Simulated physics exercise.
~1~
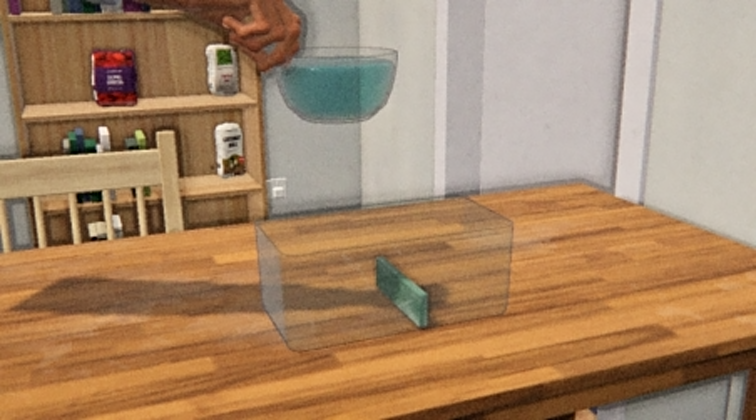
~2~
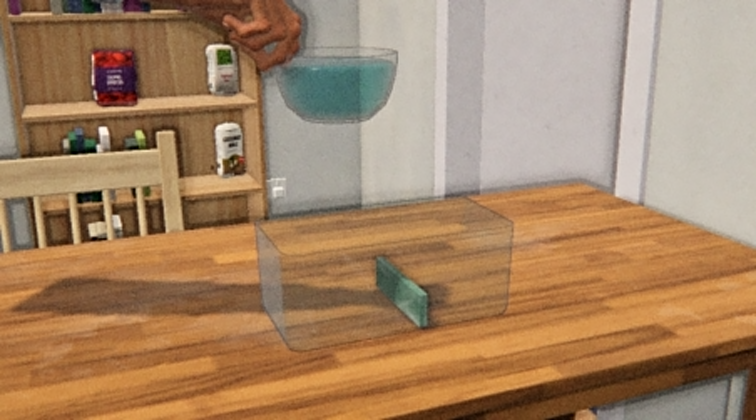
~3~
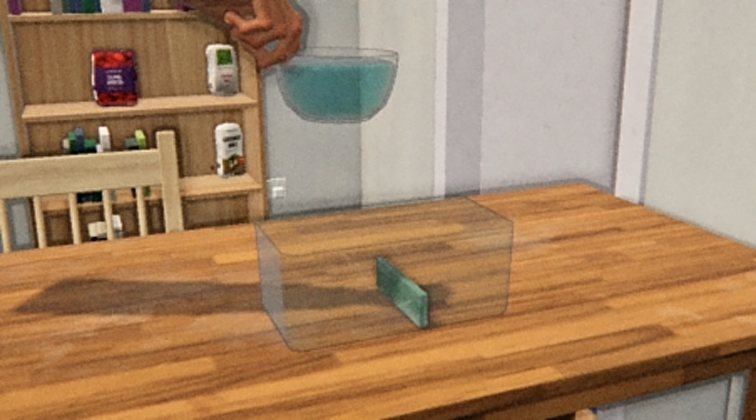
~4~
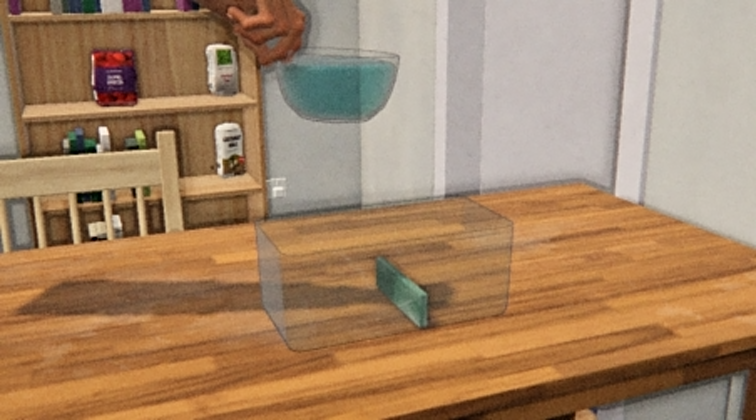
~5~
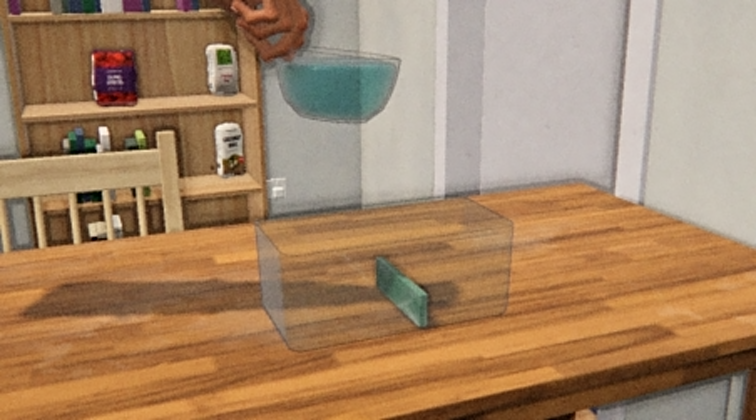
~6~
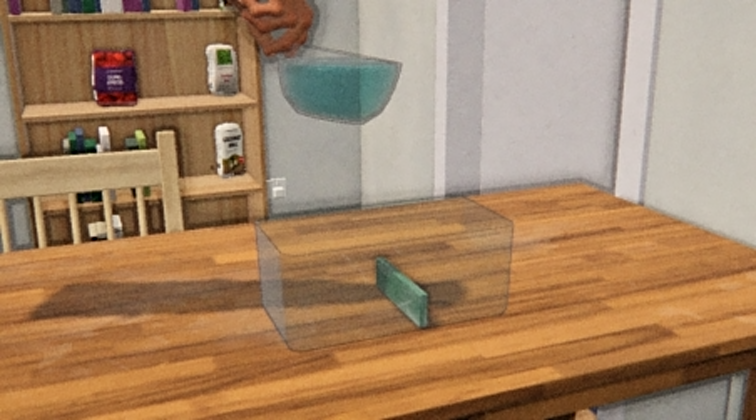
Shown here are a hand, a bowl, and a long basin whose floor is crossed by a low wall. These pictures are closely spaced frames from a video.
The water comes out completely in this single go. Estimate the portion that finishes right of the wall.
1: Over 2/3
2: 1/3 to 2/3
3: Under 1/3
1, over 2/3.
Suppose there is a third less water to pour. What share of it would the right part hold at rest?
The share comes to roughly 90 per cent.
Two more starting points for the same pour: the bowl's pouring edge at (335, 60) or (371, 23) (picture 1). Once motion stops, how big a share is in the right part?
Try one: 45 %; try two: 80 %.
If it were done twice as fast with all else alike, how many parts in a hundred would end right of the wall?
Near 70 in a hundred.
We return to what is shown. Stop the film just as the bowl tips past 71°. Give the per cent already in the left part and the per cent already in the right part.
Left: 0 %; right: 15 %.
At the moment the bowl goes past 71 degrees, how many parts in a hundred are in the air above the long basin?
That comes to near 40 percent.
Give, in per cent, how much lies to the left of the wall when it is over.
Close to 15 in a hundred.
A moment on, the bowl is tipped part way and 46 per cent is still to pour, 0 is left of the wall and 13 right of it.
Next, the bowl is tipped right over and 3 per cent is still to pour, 5 is left of the wall and 81 right of it.
Then the bowl is tipped right over and 0 per cent is still to pour, 13 is left of the wall and 86 right of it.
Later the bowl is tipped right over and 0 per cent is still to pour, 14 is left of the wall and 85 right of it.
Finally, 15 per cent lies left of the wall, 84 right of it and 1 outside.
